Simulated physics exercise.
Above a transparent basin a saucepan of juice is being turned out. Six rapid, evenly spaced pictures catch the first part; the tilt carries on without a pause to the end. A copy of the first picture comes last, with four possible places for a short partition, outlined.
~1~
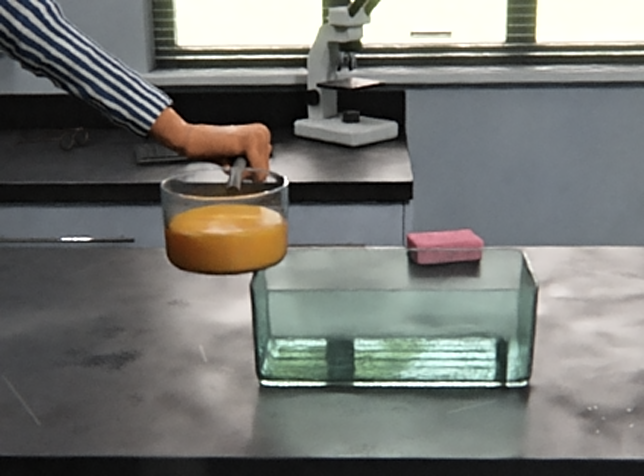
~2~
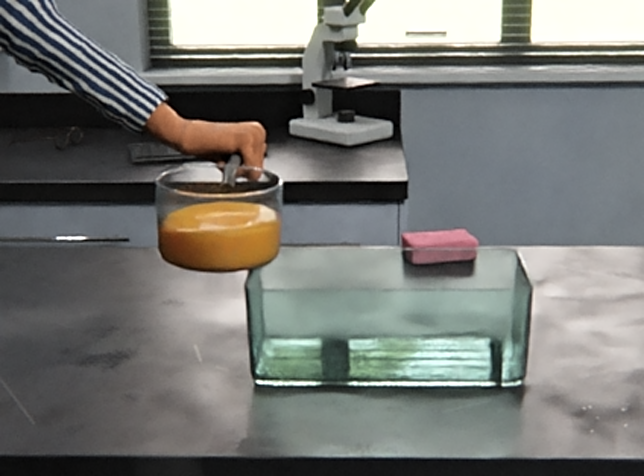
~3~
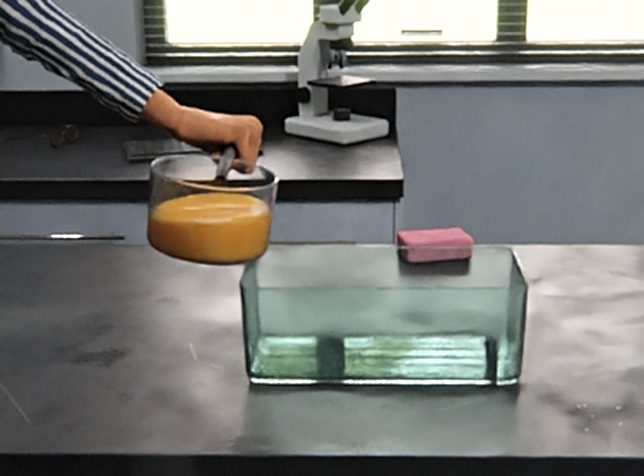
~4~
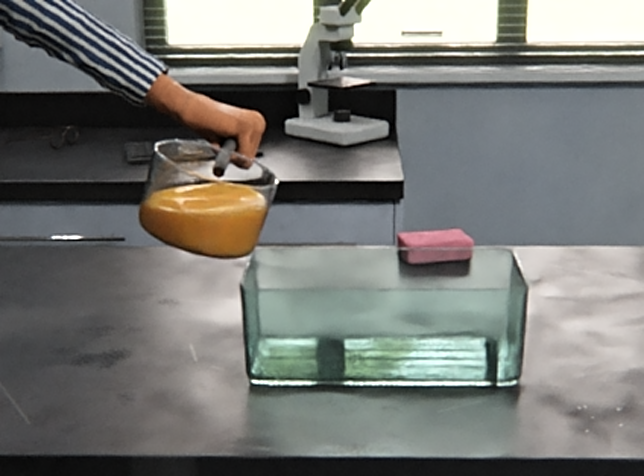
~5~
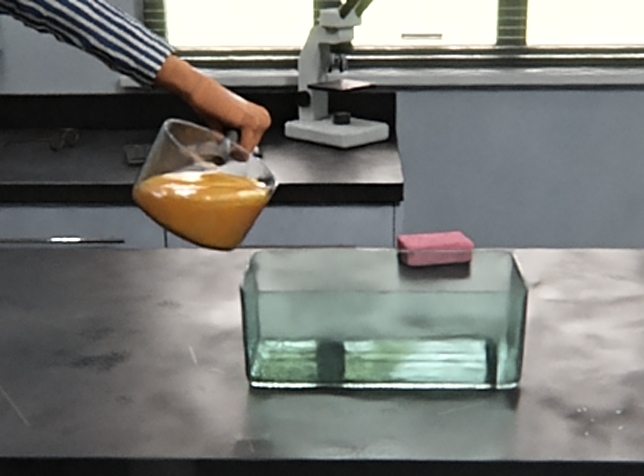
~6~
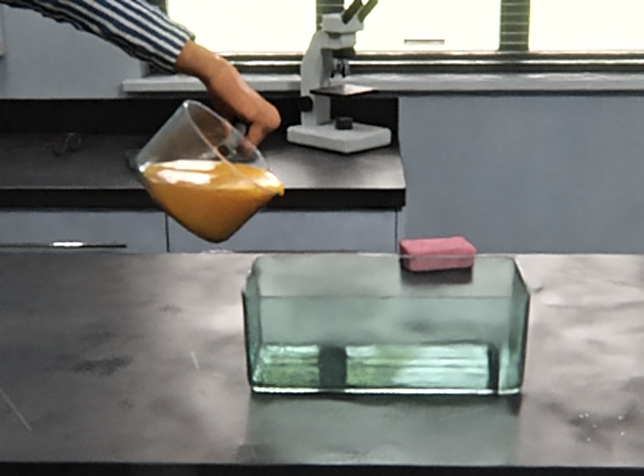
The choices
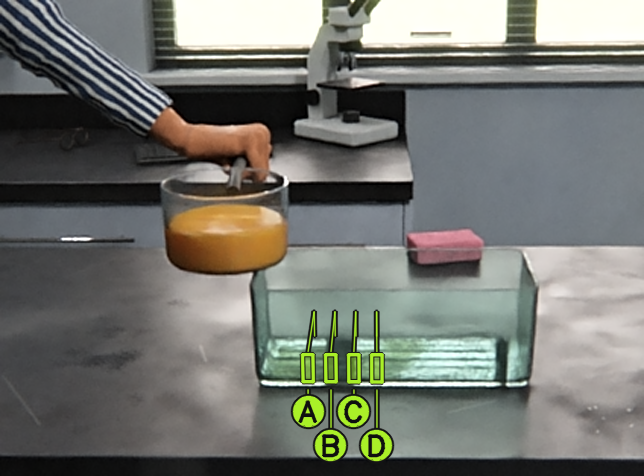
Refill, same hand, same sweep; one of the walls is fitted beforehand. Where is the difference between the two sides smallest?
The answer is position D.
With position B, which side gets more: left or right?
The right one.
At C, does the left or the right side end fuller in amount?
The right side.
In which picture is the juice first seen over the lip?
Picture 6.
On the marked copy, A at (308, 389); B at (330, 389); C at (353, 389); D at (376, 389).
If A is chosen, about 7 % ends left of the wall and 92 % right of it.
If B is chosen, about 8 % ends left of the wall and 91 % right of it.
If C is chosen, about 11 % ends left of the wall and 89 % right of it.
If D is chosen, about 46 % ends left of the wall and 52 % right of it.
